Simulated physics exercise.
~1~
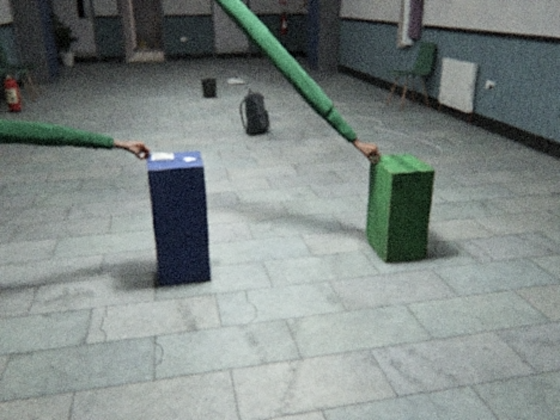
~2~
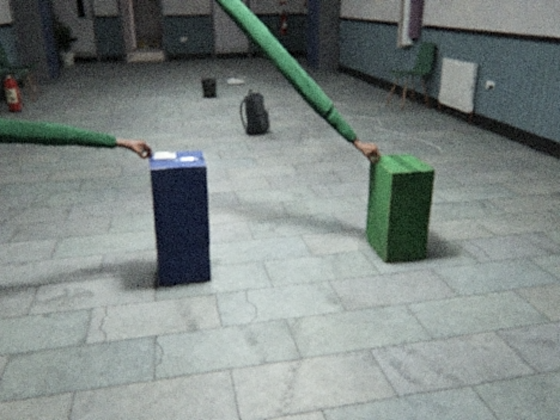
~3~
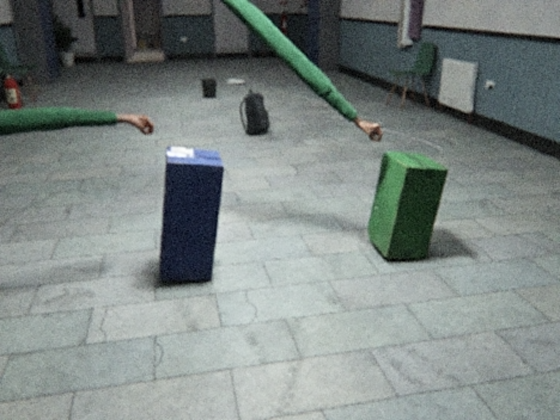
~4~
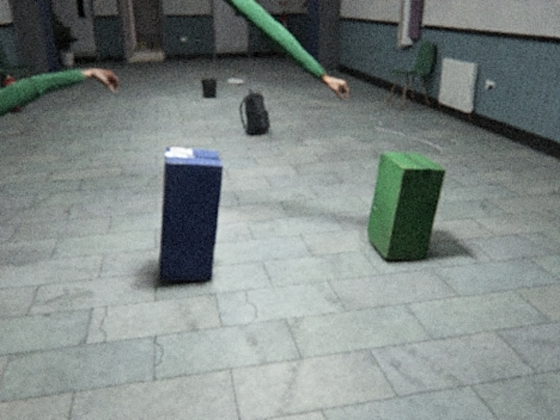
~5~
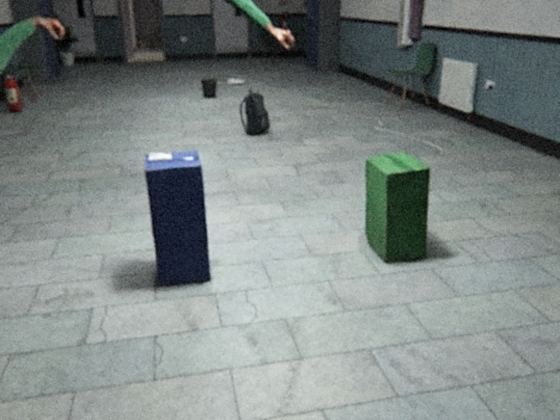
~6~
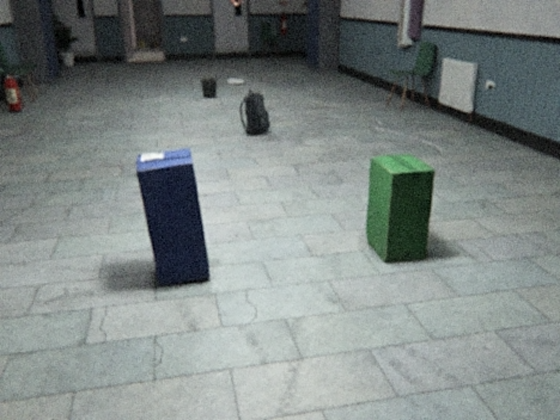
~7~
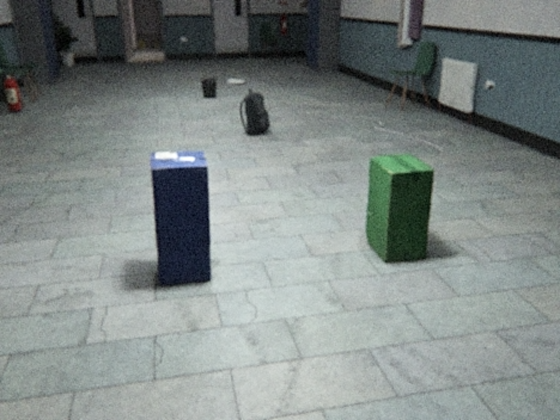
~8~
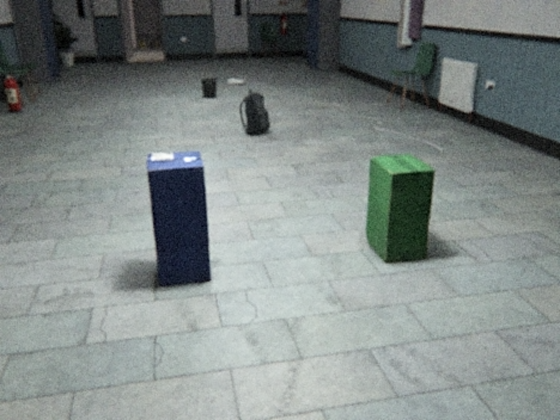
In a large, dim room with grey tiled flooring, seen from a fixed view slightly above the floor, a tall blue parcel stands at left and a green box at right, with a dark backpack and a small bin farther back. Two green-sleeved arms reach in, a hand touching the top of each. Both boxes tip slightly to the right as the hands let go and draw back. The arms withdraw while the boxes rock back, the blue parcel tilting a little left before swaying upright again. Finally, both stand upright and still, the hands gone.
